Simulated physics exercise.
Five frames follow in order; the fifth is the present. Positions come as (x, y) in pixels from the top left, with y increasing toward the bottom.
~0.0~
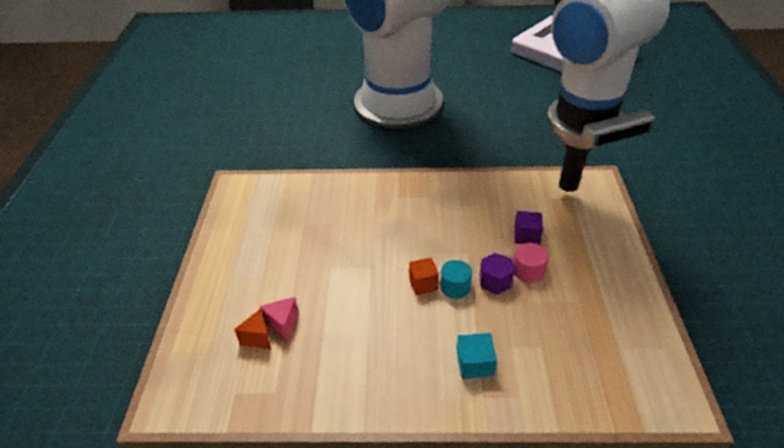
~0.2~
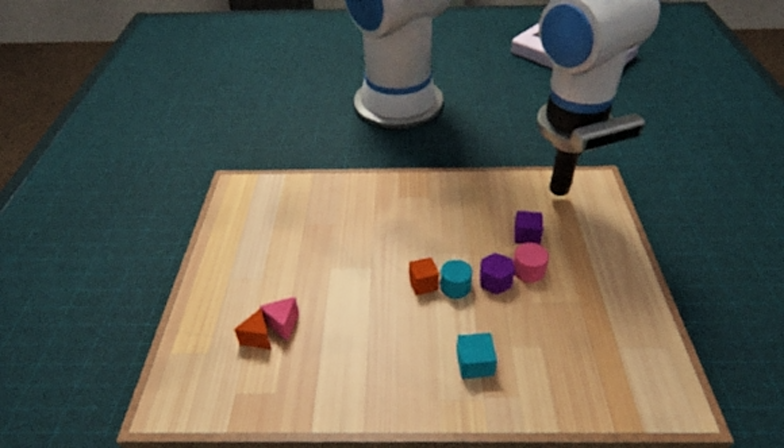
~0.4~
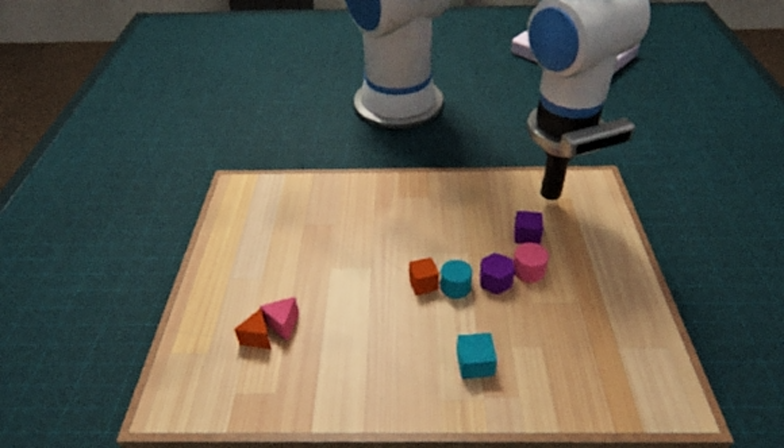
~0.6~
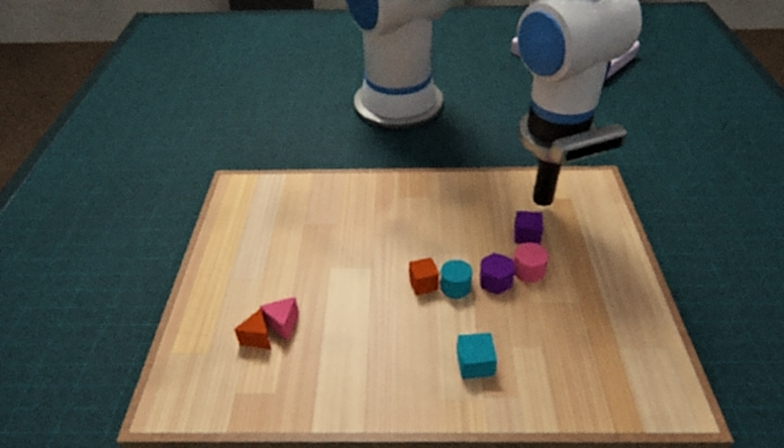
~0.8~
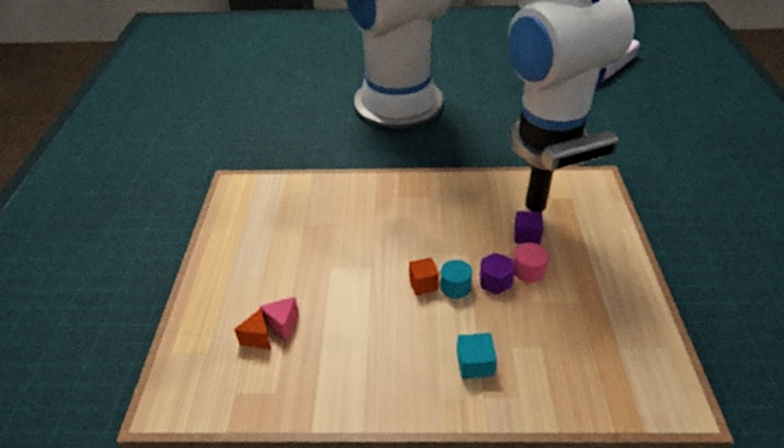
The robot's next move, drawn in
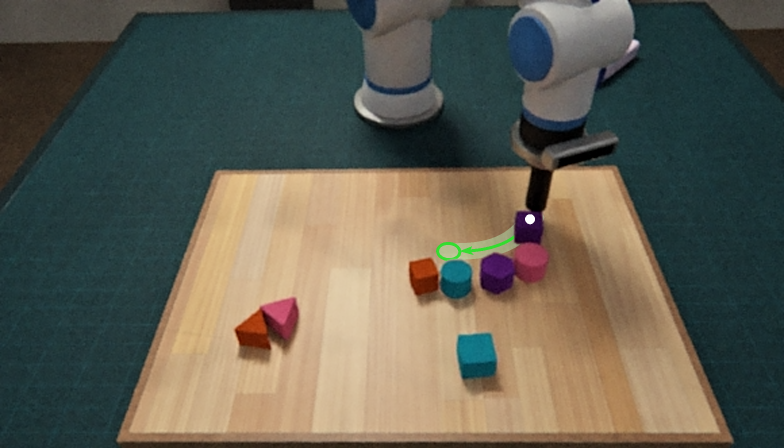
Robot arm moving its black bar slowly left and down to the small purple block while the coloured blocks stay still.
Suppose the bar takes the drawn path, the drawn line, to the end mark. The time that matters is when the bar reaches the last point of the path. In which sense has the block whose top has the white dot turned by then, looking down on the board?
Twists anticlockwise.
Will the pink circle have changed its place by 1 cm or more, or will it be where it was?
That block is going to get moved.
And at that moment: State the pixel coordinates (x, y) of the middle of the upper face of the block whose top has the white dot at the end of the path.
The top centre is at (514, 245).
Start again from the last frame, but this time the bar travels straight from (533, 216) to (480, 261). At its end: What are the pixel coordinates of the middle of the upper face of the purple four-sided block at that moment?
Around pixel (514, 249).
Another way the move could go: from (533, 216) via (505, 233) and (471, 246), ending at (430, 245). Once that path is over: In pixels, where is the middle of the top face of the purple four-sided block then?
For the centre of its top, I'd go with (524, 232).
The line goes from (533, 216) over (515, 236) and (485, 249) to (449, 251); the dot is on the purple four-sided block.
The first path, step by step. One third of the way, bar at (517, 226); purple four-sided block at (518, 238), turned 20° anticlockwise; pink circle at (533, 259).
Two thirds of the way, bar at (486, 239); purple four-sided block at (514, 245), turned 35° anticlockwise; pink circle at (534, 264).
At the end, bar at (449, 241); purple six-sided block unmoved; purple four-sided block at (514, 245), turned 35° anticlockwise; pink circle at (534, 264).
